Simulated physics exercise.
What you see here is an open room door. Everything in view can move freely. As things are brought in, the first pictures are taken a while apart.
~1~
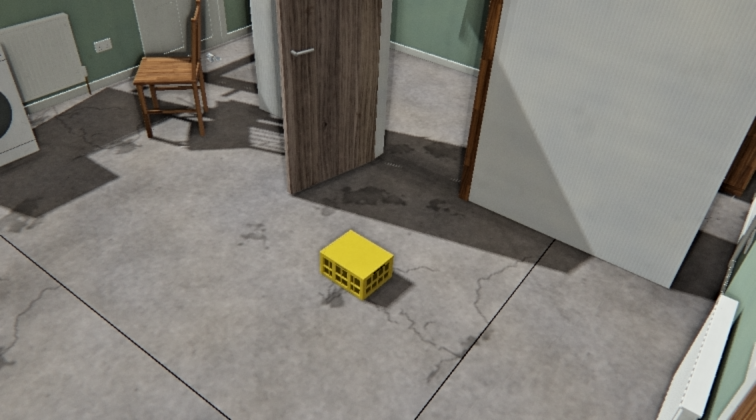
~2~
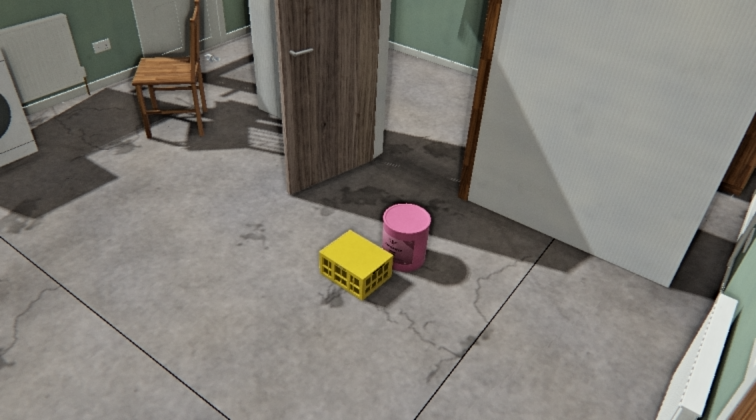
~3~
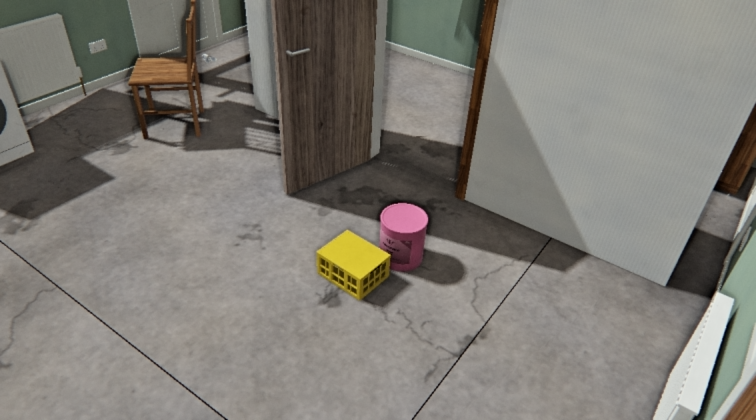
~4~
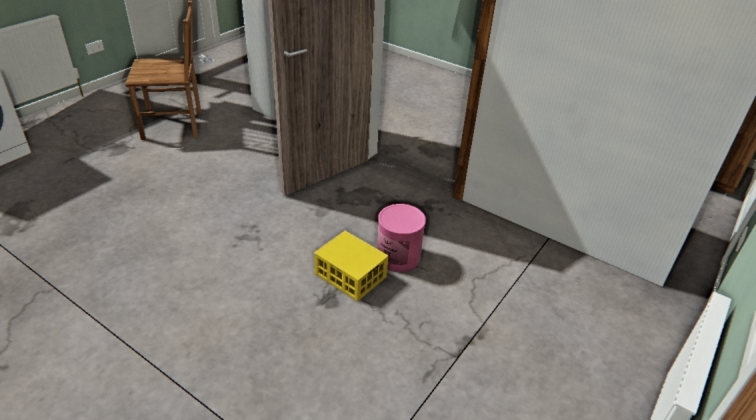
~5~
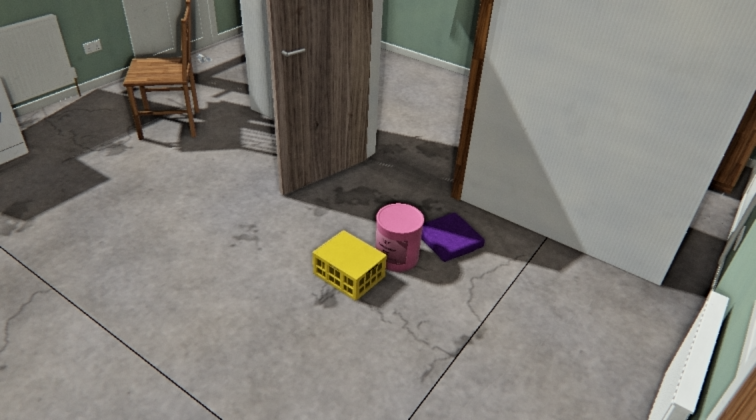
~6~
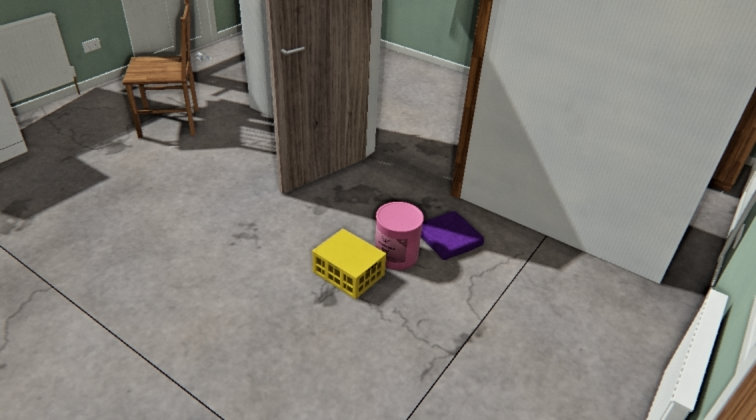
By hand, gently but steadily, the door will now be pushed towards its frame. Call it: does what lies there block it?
No.
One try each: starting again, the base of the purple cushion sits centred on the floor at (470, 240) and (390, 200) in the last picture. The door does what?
First try: It swings home; second try: It gets caught partway.
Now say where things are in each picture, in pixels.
Door wide open and still; yellow crate (357, 264), in the first frame.
Door wide open and still; yellow crate (356, 264); pink pail (405, 238), in the second frame.
Door wide open and still; yellow crate (353, 264); pink pail (403, 238), in the third frame.
Door wide open and still; yellow crate (351, 265); pink pail (400, 238), in the fourth frame.
Door wide open and still; yellow crate (349, 264); pink pail (399, 238), in the fifth frame.
Door wide open and still; purple cushion (449, 234); yellow crate (349, 263), in the sixth frame.
Then, 0.90 s on from there, open by 72°.
Then, 1.60 s on from there, open by 35°.
In the end, open by 0°; all 3 unmoved. At the end, from the last picture's camera, purple cushion near (449, 234).
